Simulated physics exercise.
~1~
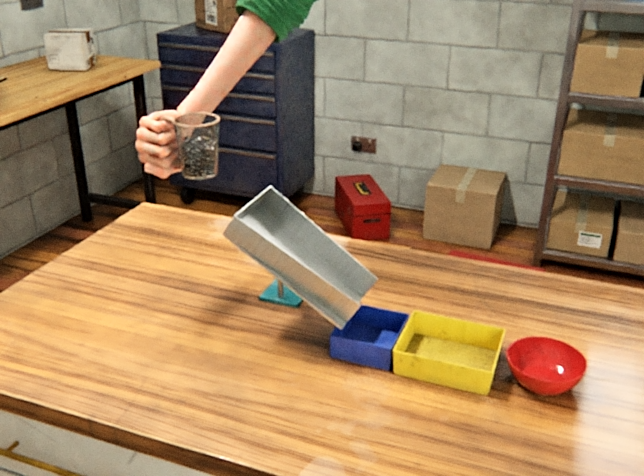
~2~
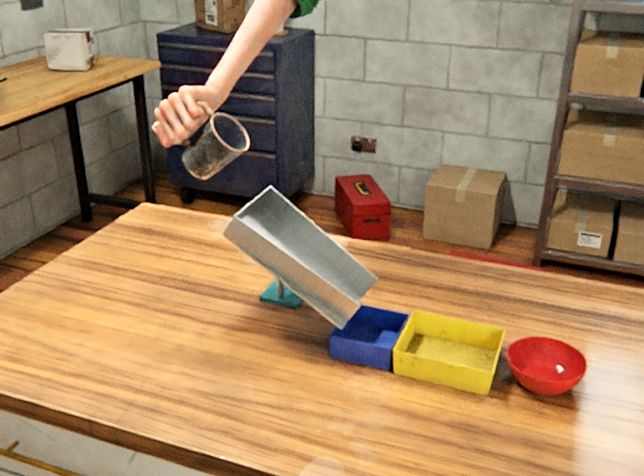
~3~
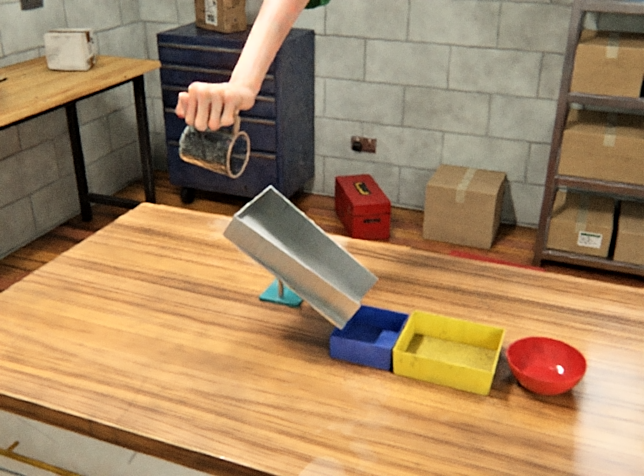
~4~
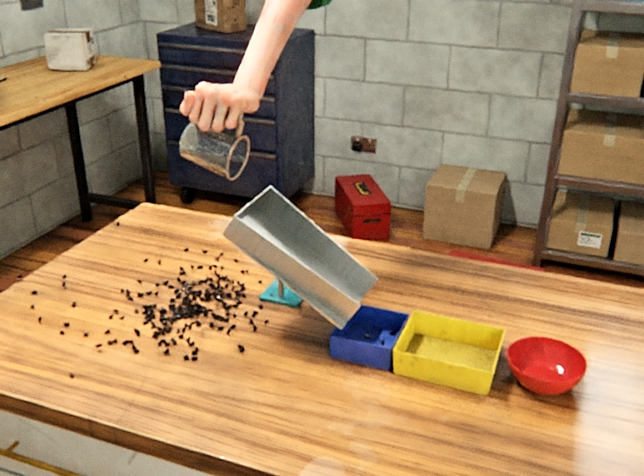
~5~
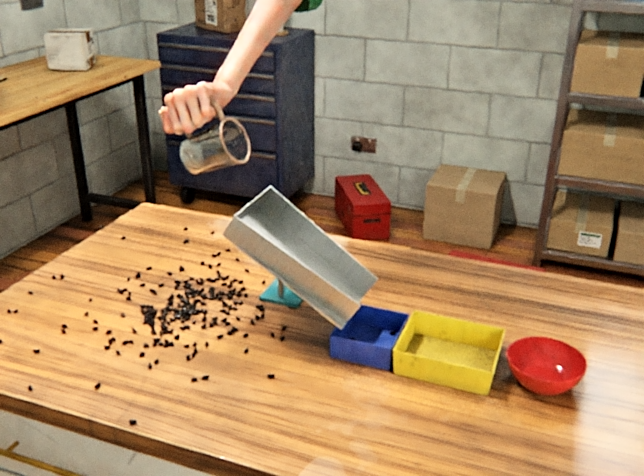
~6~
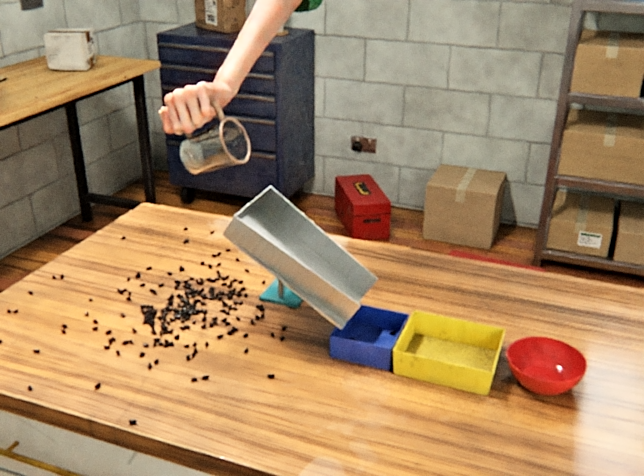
In a workshop, a hand tips a glass of black beans above a tilted metal chute, and they end up scattered across the wooden table.
